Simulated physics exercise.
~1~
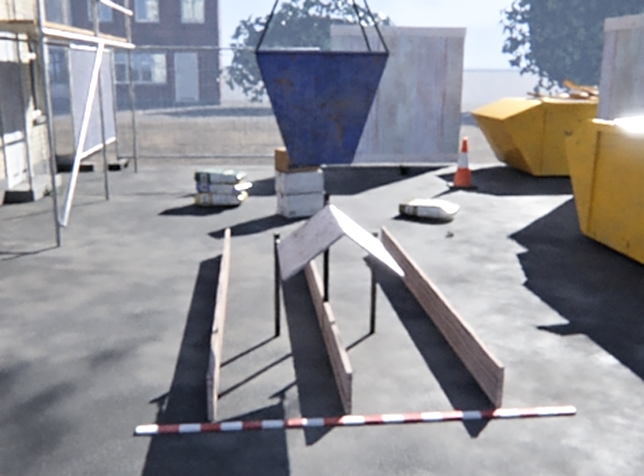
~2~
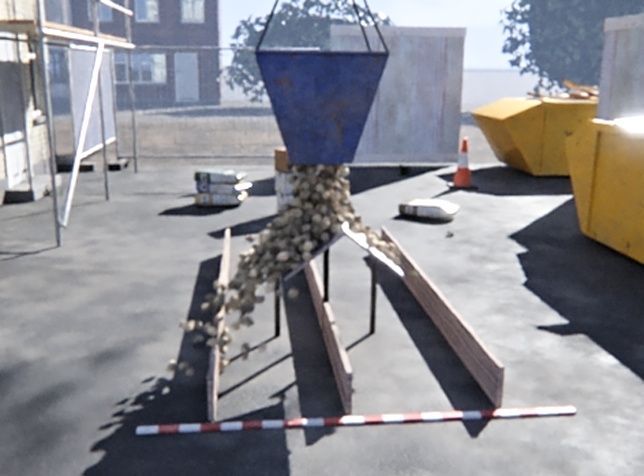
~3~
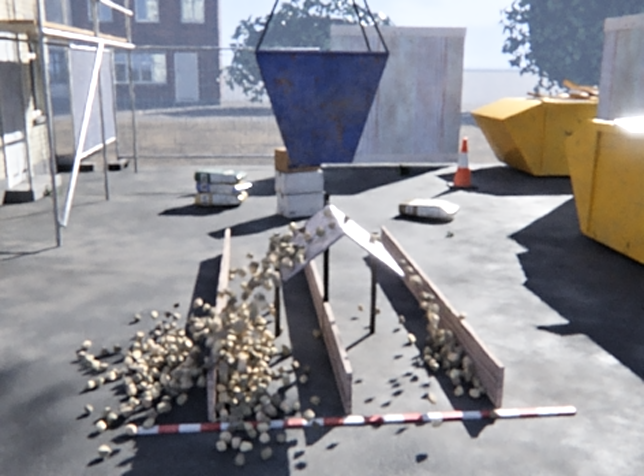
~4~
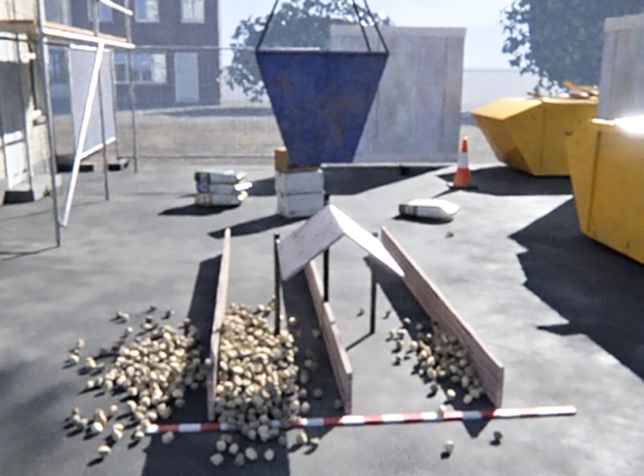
In a sunny building yard, a hanging blue skip dropped a load of pale stones onto a peaked steel plate, which sent most sliding left; they settled mainly in the left bay, with some beyond its outer board and fewest in the right bay.
